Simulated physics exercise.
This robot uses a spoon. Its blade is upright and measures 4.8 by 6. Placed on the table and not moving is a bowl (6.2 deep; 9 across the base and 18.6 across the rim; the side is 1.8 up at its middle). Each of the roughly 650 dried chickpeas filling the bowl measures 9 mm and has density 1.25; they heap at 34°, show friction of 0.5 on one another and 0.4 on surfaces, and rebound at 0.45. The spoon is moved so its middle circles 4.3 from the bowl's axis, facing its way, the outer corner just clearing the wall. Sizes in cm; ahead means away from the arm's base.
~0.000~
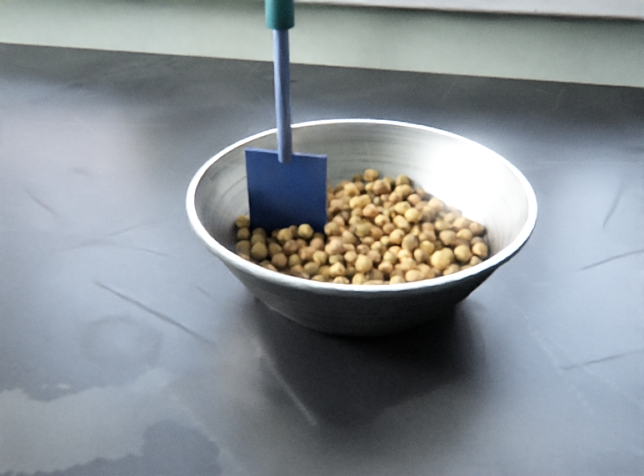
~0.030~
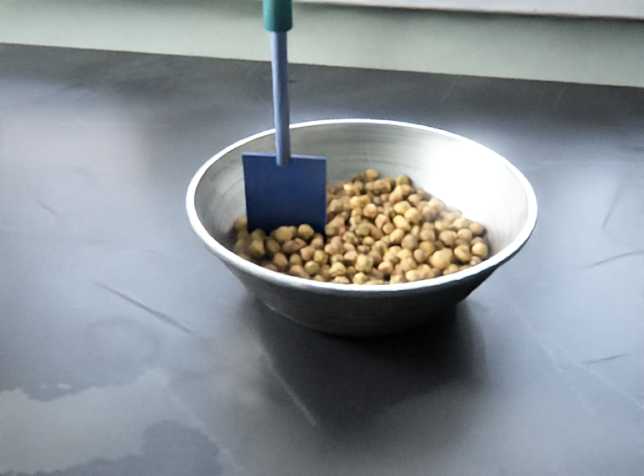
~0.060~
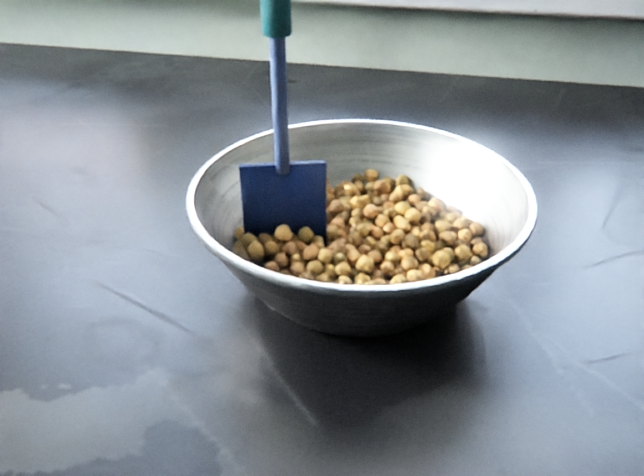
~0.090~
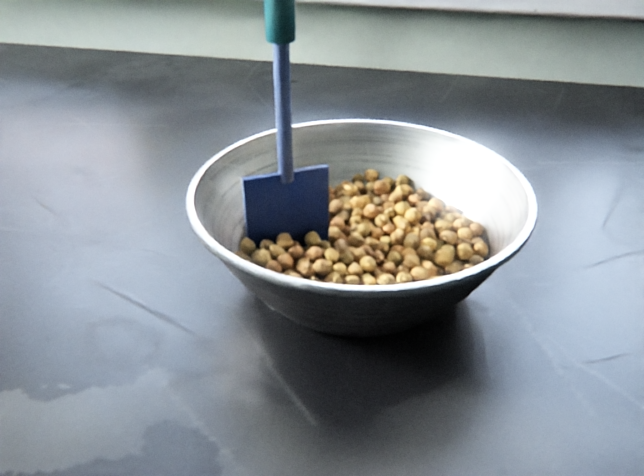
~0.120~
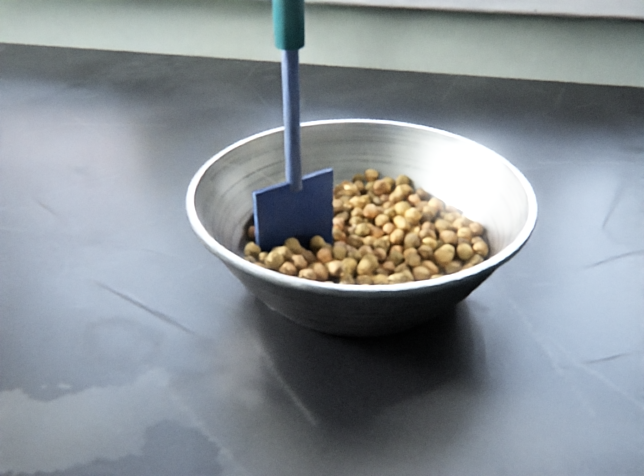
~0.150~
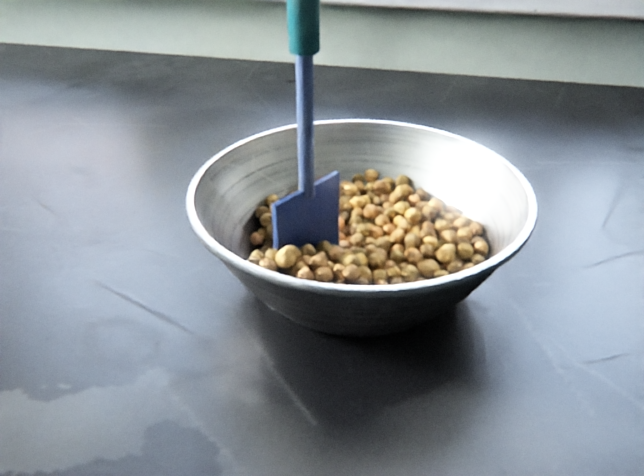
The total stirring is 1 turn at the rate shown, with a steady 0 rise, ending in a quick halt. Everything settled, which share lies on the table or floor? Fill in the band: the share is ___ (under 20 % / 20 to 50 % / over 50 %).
The share is under 20 %.
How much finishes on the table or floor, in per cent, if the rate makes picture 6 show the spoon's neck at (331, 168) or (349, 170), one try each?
Roughly 10 per cent on the first try and 20 per cent on the second.
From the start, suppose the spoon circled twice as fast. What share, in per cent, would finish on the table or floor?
About 30 percent, I'd say.
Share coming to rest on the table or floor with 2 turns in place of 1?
10 %.
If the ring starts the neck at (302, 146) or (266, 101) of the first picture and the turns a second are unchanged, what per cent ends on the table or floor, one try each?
I'd guess some 0 and 0 percent.
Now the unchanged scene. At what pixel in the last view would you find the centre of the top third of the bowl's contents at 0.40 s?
About (455, 208) in the last picture.
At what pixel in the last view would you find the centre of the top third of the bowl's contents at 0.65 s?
About (306, 178).
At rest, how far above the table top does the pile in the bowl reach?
The top sits some 6.5 cm up.
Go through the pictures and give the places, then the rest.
The first frame shows spoon neck at (285, 128), 0° round; upper third of the load around (365, 236), from x 245 to 480, top at y 175; 651 in the bowl.
The second frame shows spoon neck at (283, 131), 5° round; upper third of the load around (364, 237), from x 240 to 480, top at y 175.
The third frame shows spoon neck at (282, 138), 19° round; upper third of the load around (361, 240), from x 240 to 480, top at y 175.
The fourth frame shows spoon neck at (285, 146), 33° round; upper third of the load around (358, 249), from x 240 to 480, top at y 175.
The fifth frame shows spoon neck at (293, 154), 47° round; upper third of the load around (356, 253), from x 245 to 480, top at y 175.
The sixth frame shows spoon neck at (307, 161), 61° round; upper third of the load around (359, 256), from x 255 to 480, top at y 175; 651 in the bowl.
After 0.40 s, 177° round, highest piece 8 above the table; 645 in the bowl, 3 on the table or floor, 3 in flight or on the tool.
After 0.65 s, 293° round, highest piece 8 above the table; 629 in the bowl, 21 on the table or floor, 1 in flight or on the tool.
After 0.97 s, 0° round, highest piece 6 above the table; 624 in the bowl, 27 on the table or floor.
After 1.67 s, 0° round, highest piece 6 above the table; 624 in the bowl, 27 on the table or floor.
At rest, 624 in the bowl, 27 on the table or floor. That is 4 % on the table or floor.
